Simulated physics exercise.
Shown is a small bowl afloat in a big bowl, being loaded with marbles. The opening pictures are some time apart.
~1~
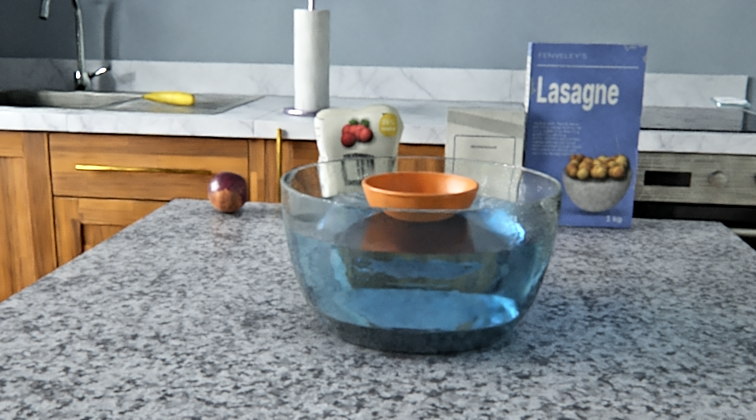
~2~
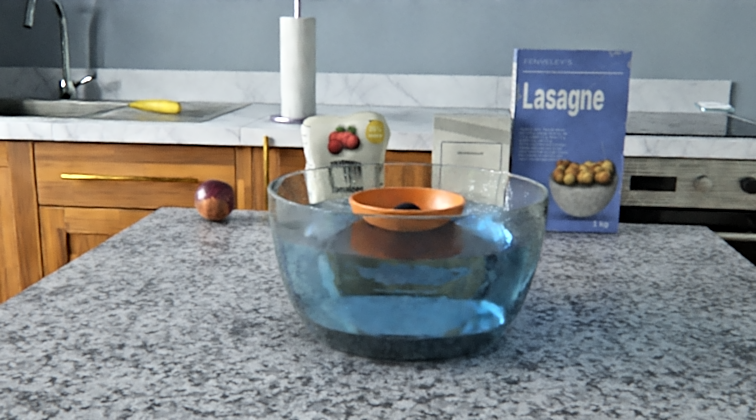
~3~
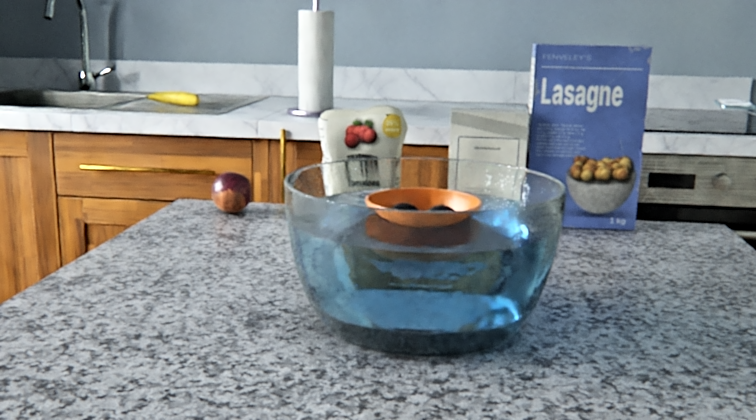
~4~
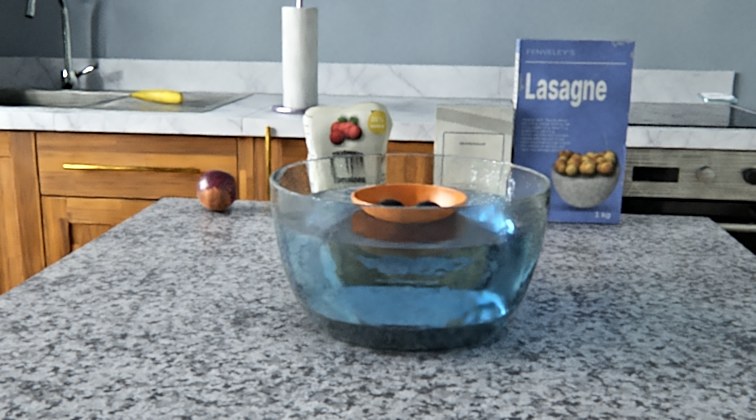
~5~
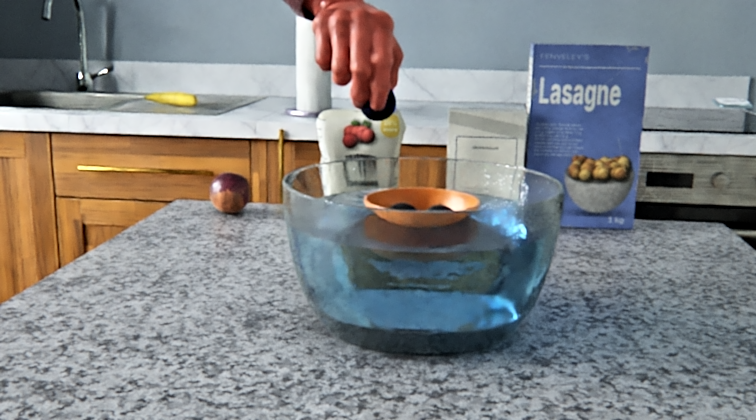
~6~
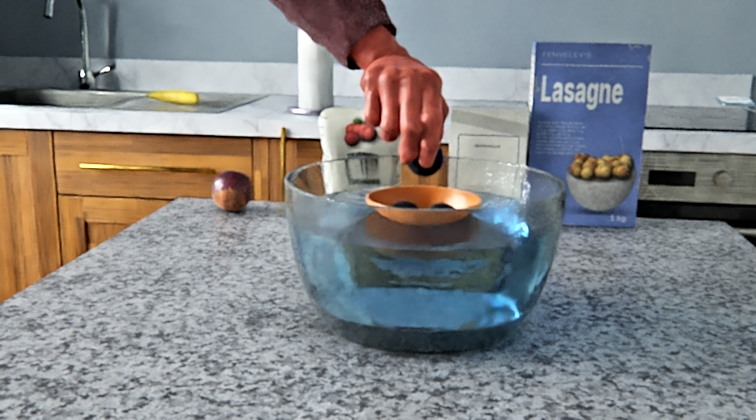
A small orange bowl floats in a large glass bowl of blue-tinted water on a speckled grey counter, seen from the front in a kitchen. Behind stand a blue lasagne box, a pale carton, a white container with red fruit and a paper towel roll, with a reddish onion at left. The view shifts slightly as dark marbles appear in the orange bowl, which sits lower, and a hand brings another above it.
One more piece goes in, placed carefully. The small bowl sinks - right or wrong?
Wrong.
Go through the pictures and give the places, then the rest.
The first picture shows small bowl (420, 184) empty; most of its side above the surface.
The second picture shows small bowl (407, 199) with one aboard; about half of its side above the surface.
The third picture shows small bowl (423, 201) with two aboard; about a third of its side above the surface.
The fourth picture shows small bowl (409, 197) with two aboard; about a third of its side above the surface.
The fifth picture shows small bowl (422, 201) with two aboard; about a third of its side above the surface; the next glass marble in the hand at (378, 103).
The sixth picture shows small bowl (424, 199) with two aboard; about a third of its side above the surface; the next glass marble in the hand at (425, 158).
Shortly, the glass marble is in and the small bowl dips.
Then, it steadies; about a fifth of its side above the surface.
At the finish, the small bowl floats; about a fifth of its side above the surface.
